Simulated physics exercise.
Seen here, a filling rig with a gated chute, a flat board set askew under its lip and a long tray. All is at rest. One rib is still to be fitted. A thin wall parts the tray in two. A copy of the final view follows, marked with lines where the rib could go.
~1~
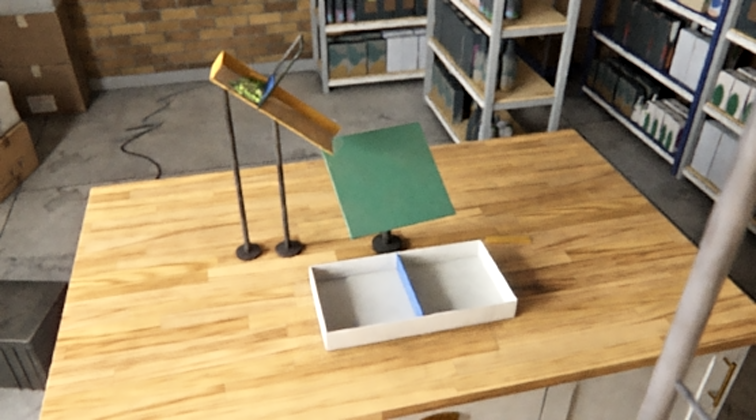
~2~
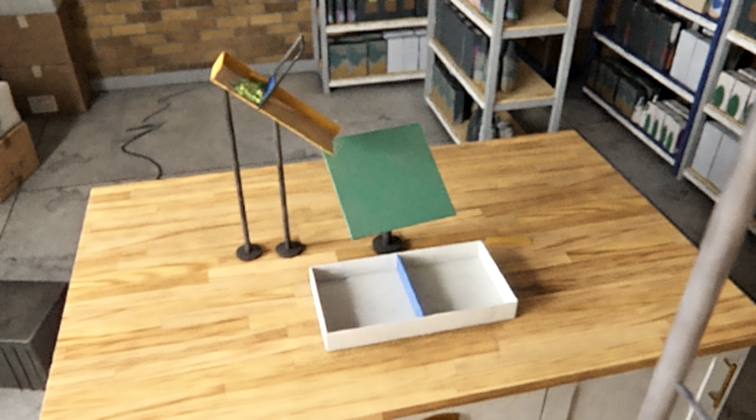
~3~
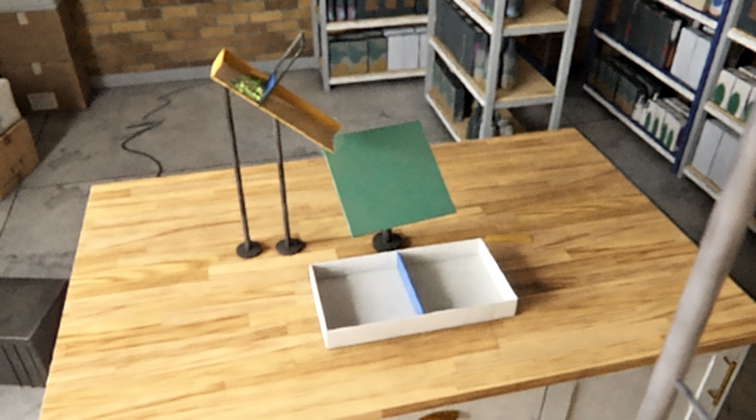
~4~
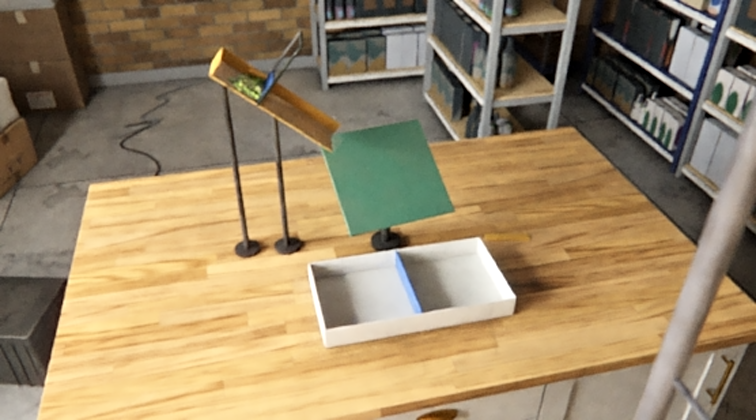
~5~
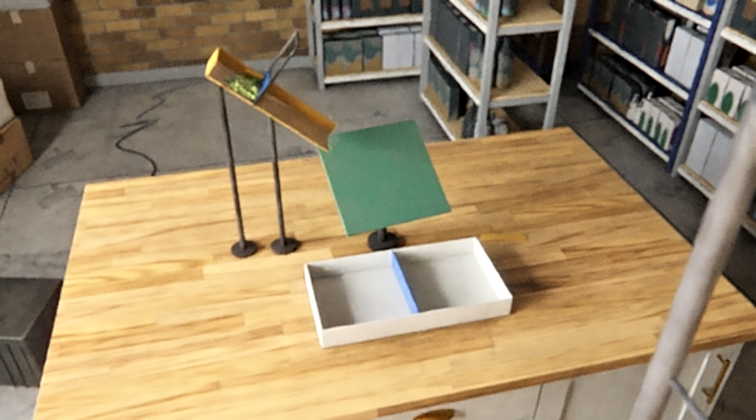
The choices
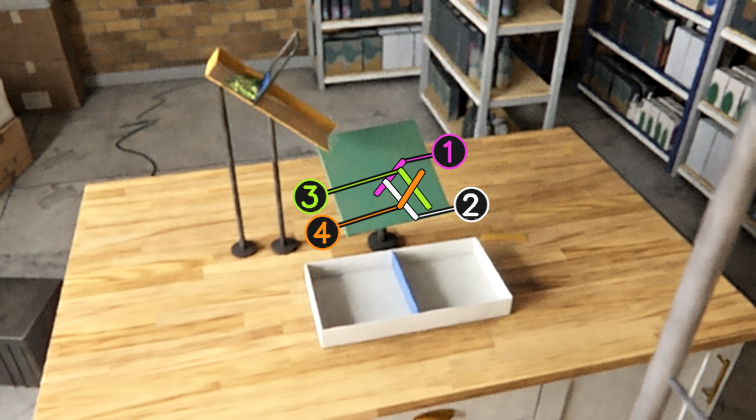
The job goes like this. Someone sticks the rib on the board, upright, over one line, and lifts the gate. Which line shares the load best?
Go for 4.
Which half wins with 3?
Right.
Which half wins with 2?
The right half.
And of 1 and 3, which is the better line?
1 it is.
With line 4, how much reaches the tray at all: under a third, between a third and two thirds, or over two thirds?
It is over two thirds.
On the marked copy, line 1 from (402, 161) to (377, 193); line 2 from (385, 181) to (415, 217); line 3 from (400, 170) to (428, 206); line 4 from (421, 172) to (399, 206).
Choosing 1, of what is caught, the larger part in the left half, roughly a quarter in the right.
Choosing 2, of what is caught, about a tenth in the left half, almost all in the right.
Choosing 3, of what is caught, just a few in the left half, almost all in the right.
Choosing 4, of what is caught, roughly two thirds in the left half, roughly a third in the right.
